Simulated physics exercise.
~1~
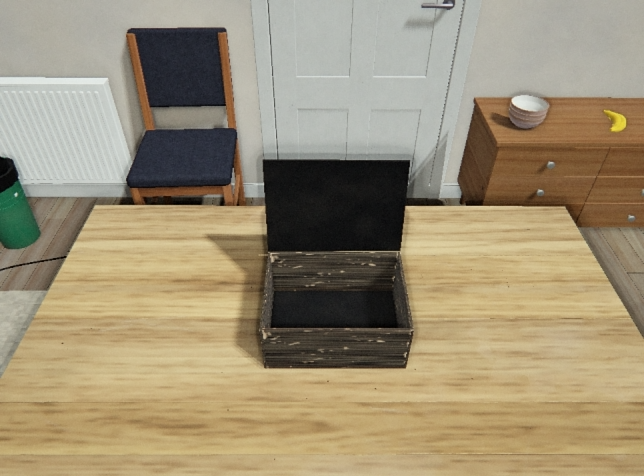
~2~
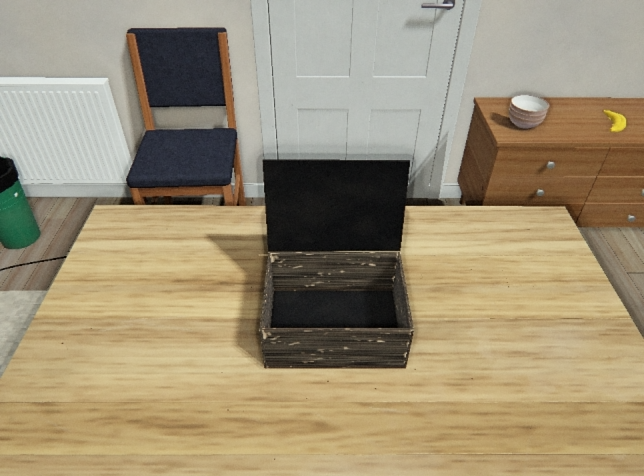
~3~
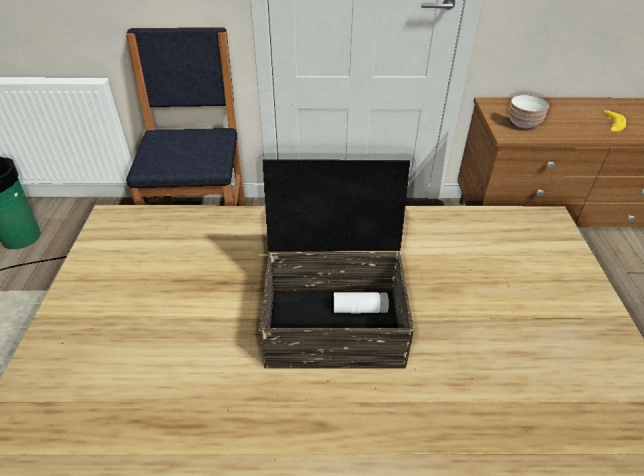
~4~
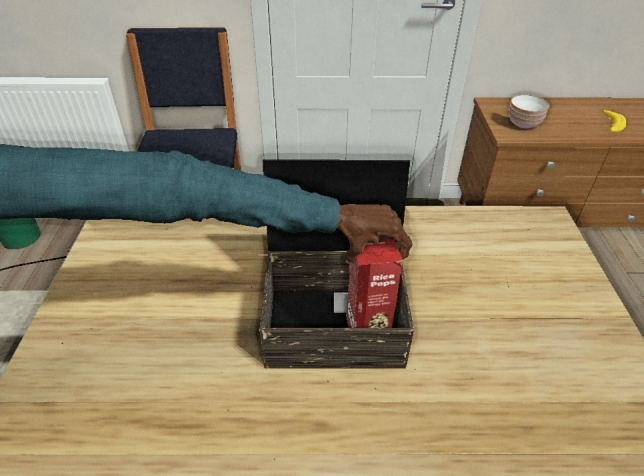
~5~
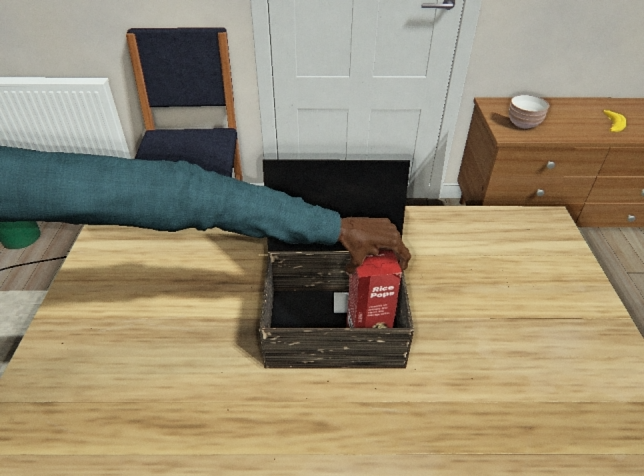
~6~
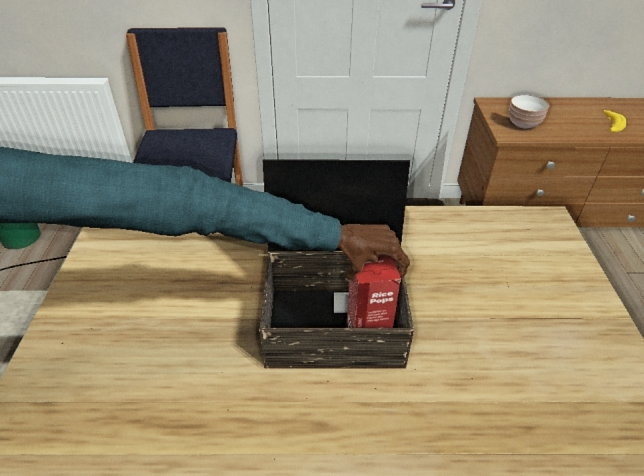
An open wooden box sat empty on a table until a white cylindrical item appeared lying inside, and then a hand in a teal sleeve, reaching from the left, lowered a red carton into it.
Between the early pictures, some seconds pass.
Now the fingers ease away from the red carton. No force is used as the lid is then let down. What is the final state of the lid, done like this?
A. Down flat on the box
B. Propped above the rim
Answer: B.
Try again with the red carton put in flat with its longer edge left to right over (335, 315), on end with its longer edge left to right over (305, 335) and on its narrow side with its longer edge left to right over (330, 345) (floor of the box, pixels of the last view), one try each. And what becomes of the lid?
In case one it ends up closed, in case two it remains open and in case three it ends up closed.
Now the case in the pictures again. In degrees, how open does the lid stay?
Close to 45 degrees.
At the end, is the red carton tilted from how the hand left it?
It stays as it was set.
Then, 1.30 s on from there, lid 79° above the rim.
Then, 1.70 s on from there, lid 48° above the rim.
In the end, lid 45° above the rim; both unmoved. At the end, from the last picture's camera, red carton near (371, 307).
